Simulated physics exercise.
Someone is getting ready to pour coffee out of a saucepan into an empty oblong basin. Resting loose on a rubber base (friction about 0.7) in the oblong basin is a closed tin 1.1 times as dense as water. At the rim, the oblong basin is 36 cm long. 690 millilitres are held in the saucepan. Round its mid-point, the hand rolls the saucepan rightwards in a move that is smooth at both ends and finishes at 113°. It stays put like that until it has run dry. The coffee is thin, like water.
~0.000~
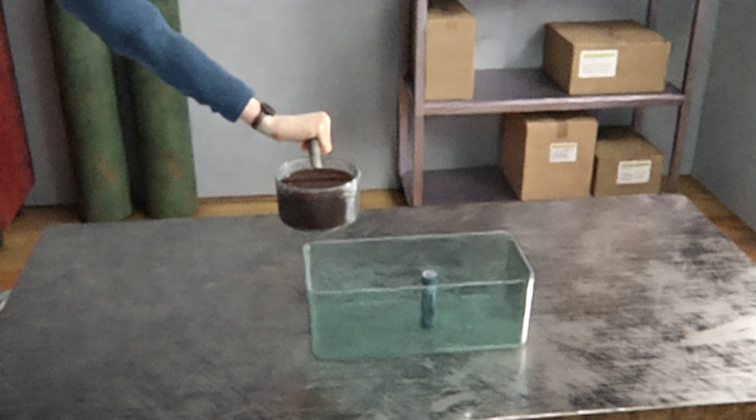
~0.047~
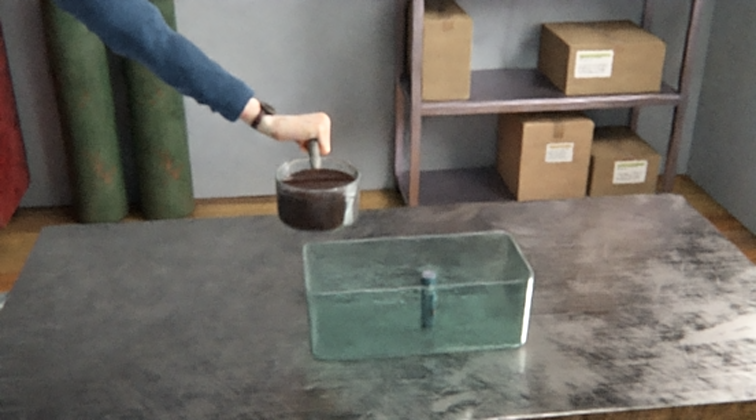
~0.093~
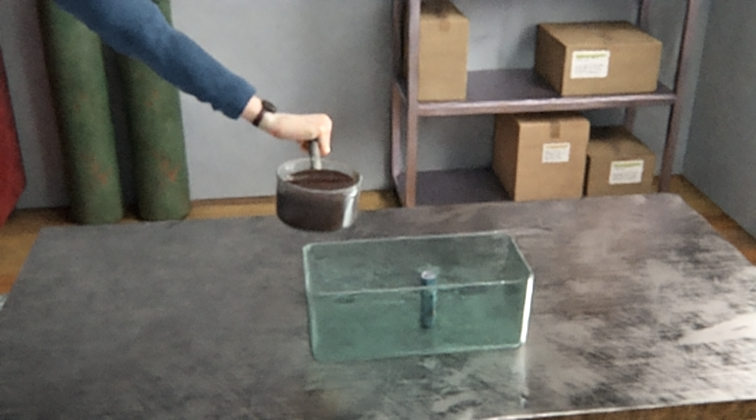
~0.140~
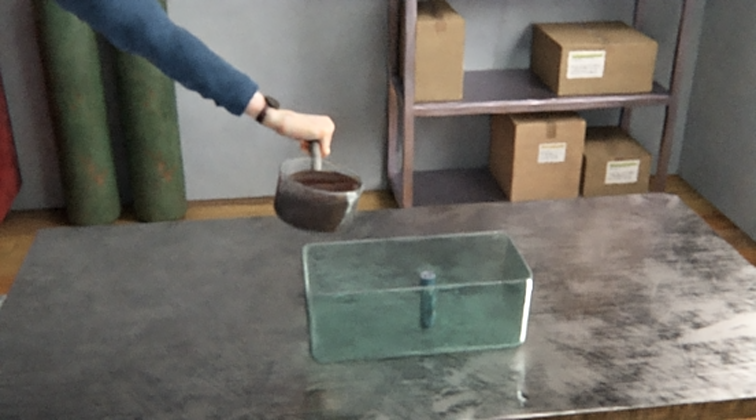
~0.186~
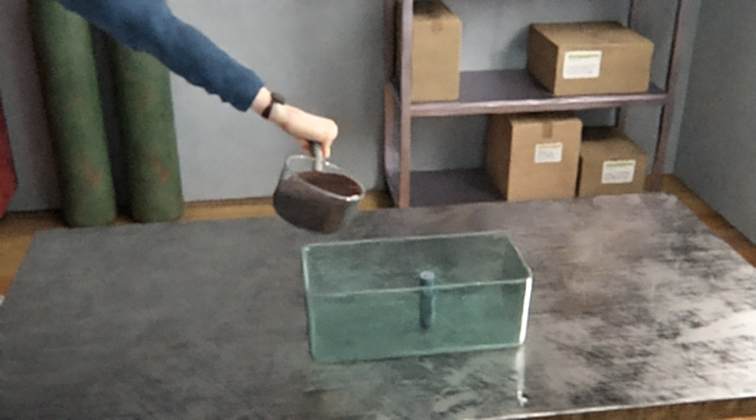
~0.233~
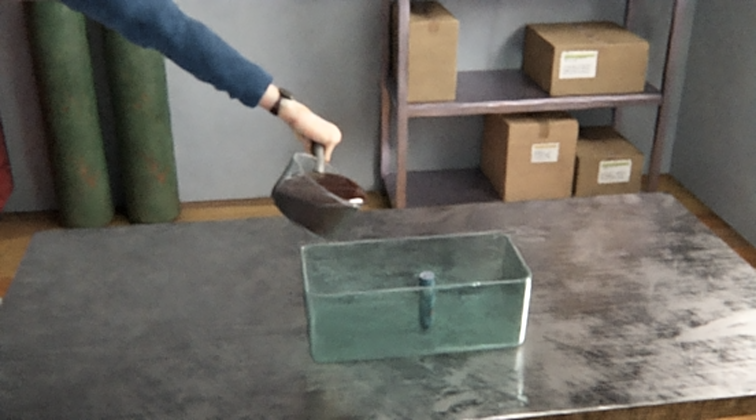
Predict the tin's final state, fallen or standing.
I predict it is standing.
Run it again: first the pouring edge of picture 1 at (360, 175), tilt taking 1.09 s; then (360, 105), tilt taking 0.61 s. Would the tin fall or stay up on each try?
In the first try it remains standing; in the second it comes down.
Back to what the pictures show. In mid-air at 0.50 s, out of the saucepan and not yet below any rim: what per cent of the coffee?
It comes to about 40 percent.
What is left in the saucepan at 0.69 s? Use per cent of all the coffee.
I reckon near 3 per cent still sits there.
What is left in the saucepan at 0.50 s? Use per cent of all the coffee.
Roughly 22 per cent.
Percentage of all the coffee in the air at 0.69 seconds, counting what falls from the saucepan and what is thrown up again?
Something like 5 per cent is in the air then.
By 0.50 s the tilt is 104° and 22 per cent is still to pour; the tin stands where it began.
By 0.69 s the tilt is 113° and 3 per cent is still to pour; the tin stands where it began.
By 0.89 s the tilt is 113° and 0 per cent is still to pour; the tin stands where it began.
By 1.11 s the tilt is 113° and 0 per cent is still to pour; the tin stands where it began.
At rest the tin stands where it began.
